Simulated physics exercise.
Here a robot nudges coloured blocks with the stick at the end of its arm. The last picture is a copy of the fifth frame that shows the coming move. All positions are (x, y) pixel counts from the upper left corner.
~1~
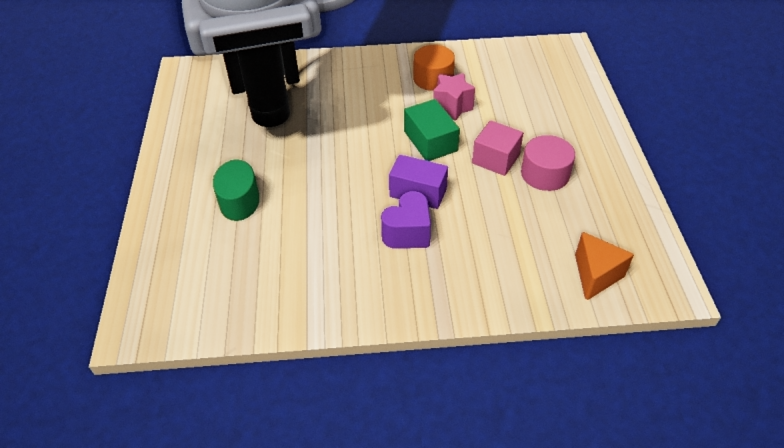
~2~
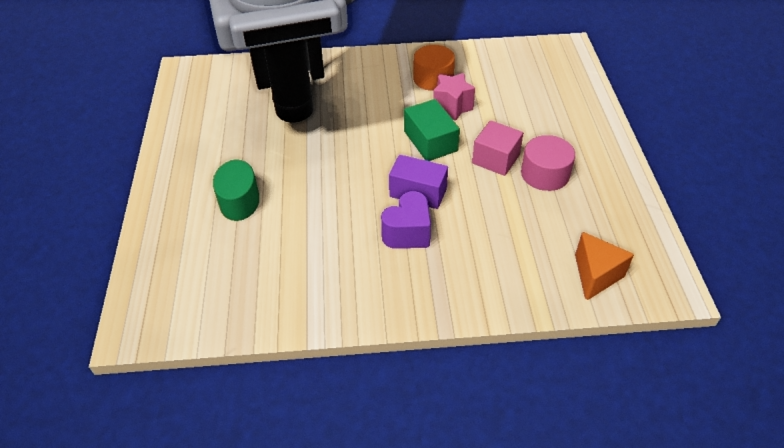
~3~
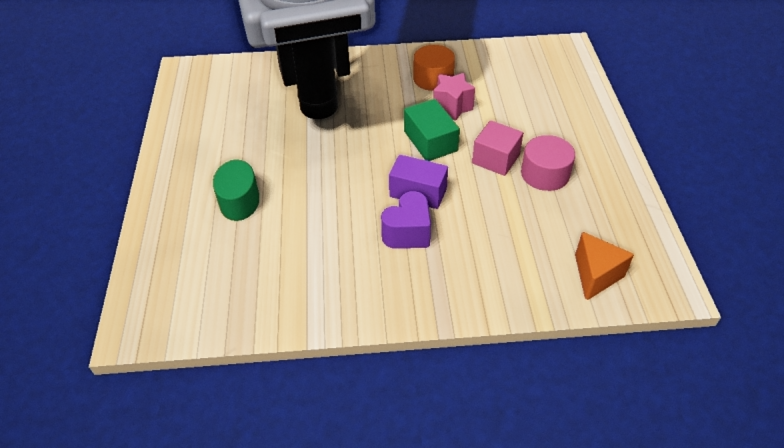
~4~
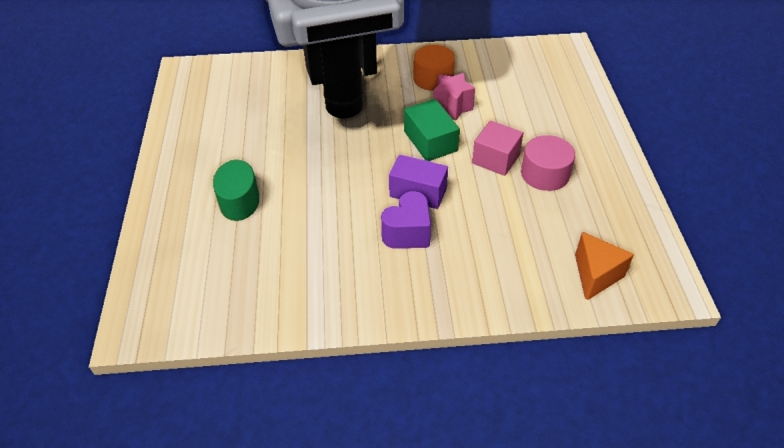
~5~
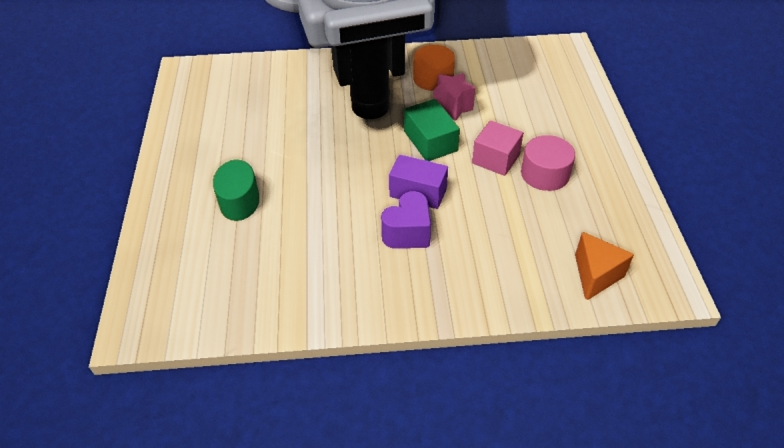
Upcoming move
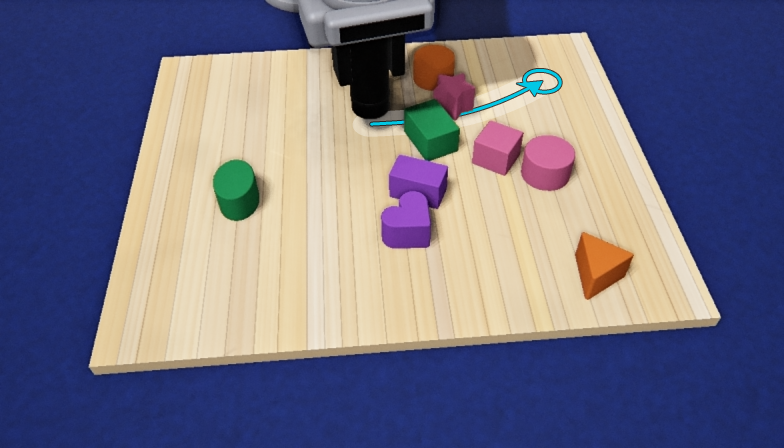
A light wooden board lies on a dark blue surface, seen from above at an angle by a still camera. A green cylinder sits at left, two purple blocks near the middle, a green block, pink star and orange cylinder above them, and a pink cube, pink cylinder and orange triangle at right. A robot arm's black stick slides rightward along the top toward the green block, while every block stays still.
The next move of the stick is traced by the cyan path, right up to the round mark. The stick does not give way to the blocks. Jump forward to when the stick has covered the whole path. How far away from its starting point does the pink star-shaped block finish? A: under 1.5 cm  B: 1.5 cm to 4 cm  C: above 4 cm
Answer: C.
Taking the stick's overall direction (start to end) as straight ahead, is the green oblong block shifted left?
No.
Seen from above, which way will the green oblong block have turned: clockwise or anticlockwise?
From the top: Clockwise.
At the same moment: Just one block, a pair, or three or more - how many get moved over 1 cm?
The count will be 2.
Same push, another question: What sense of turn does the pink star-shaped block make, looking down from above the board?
Rotation: Counter-clockwise.
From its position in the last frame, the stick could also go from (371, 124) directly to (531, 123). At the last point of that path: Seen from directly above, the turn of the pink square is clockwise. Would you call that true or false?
It is true.
The drawn path runs from (371, 124) through (436, 119) and (495, 104) to (542, 81).
What follows on the original path. One third of the way, stick (438, 103); green oblong block (461, 124), turned 50° clockwise; pink star-shaped block (461, 80), turned 15° clockwise.
Two thirds of the way, stick (497, 87); green oblong block (466, 124), turned 65° clockwise; pink star-shaped block (495, 60), turned 30° anticlockwise.
At the end, stick (545, 65); green oblong block (466, 124), turned 65° clockwise; orange circle not moved; pink star-shaped block (502, 53), turned 80° anticlockwise.
